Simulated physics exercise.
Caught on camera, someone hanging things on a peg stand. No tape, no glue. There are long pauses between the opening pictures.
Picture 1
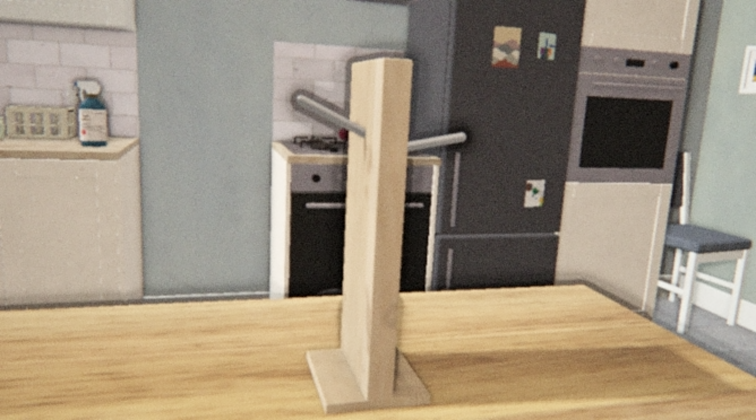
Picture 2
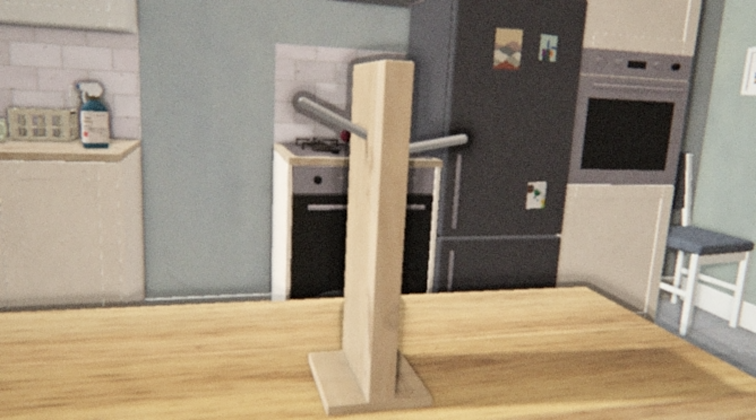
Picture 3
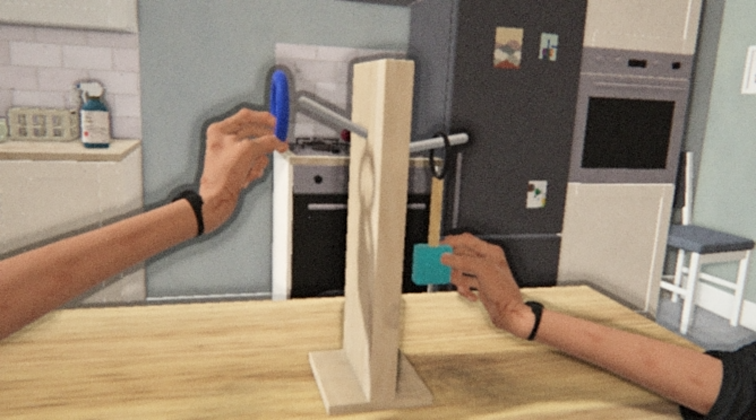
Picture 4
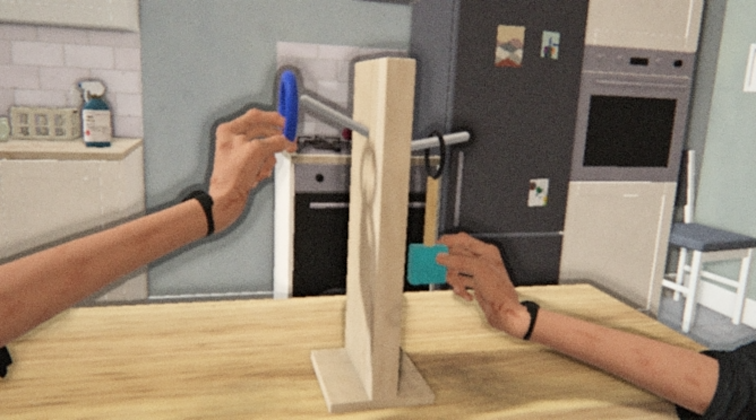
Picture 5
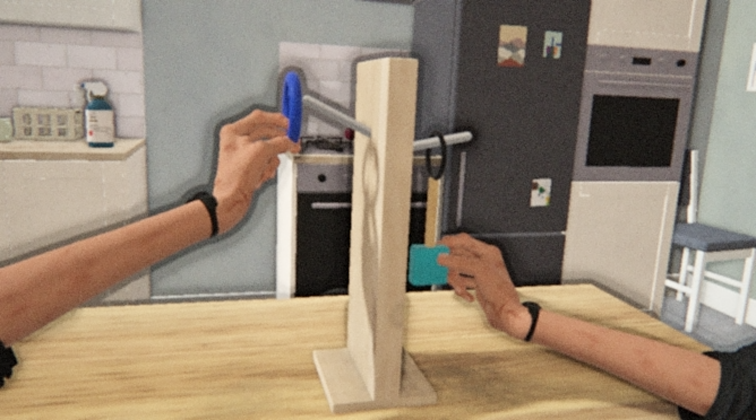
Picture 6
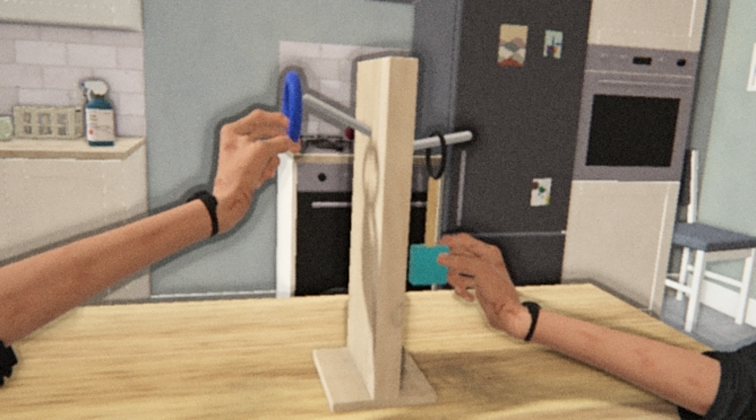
Two hands holding a blue ring and a turquoise brush at opposite pegs of a wooden stand, the left hand shifting slightly.
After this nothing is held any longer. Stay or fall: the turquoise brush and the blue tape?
As it turns out, the turquoise brush stays on its peg and the blue tape falls off.
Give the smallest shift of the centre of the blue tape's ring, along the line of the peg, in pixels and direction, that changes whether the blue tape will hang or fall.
Roughly 16 pixels right.
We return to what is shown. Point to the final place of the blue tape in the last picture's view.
Near (288, 358).
Then, 0.16 s past the last view, turquoise brush at rest near (432, 208); blue tape in the air near (291, 166).
Then, 0.26 s past the last view, turquoise brush at rest near (432, 208); blue tape in the air near (289, 293).
Then, 0.36 s past the last view, turquoise brush at rest near (432, 208); blue tape come down near (288, 339).
Finally, the turquoise brush hangs there, near (432, 208); the blue tape slips down, near (288, 359).
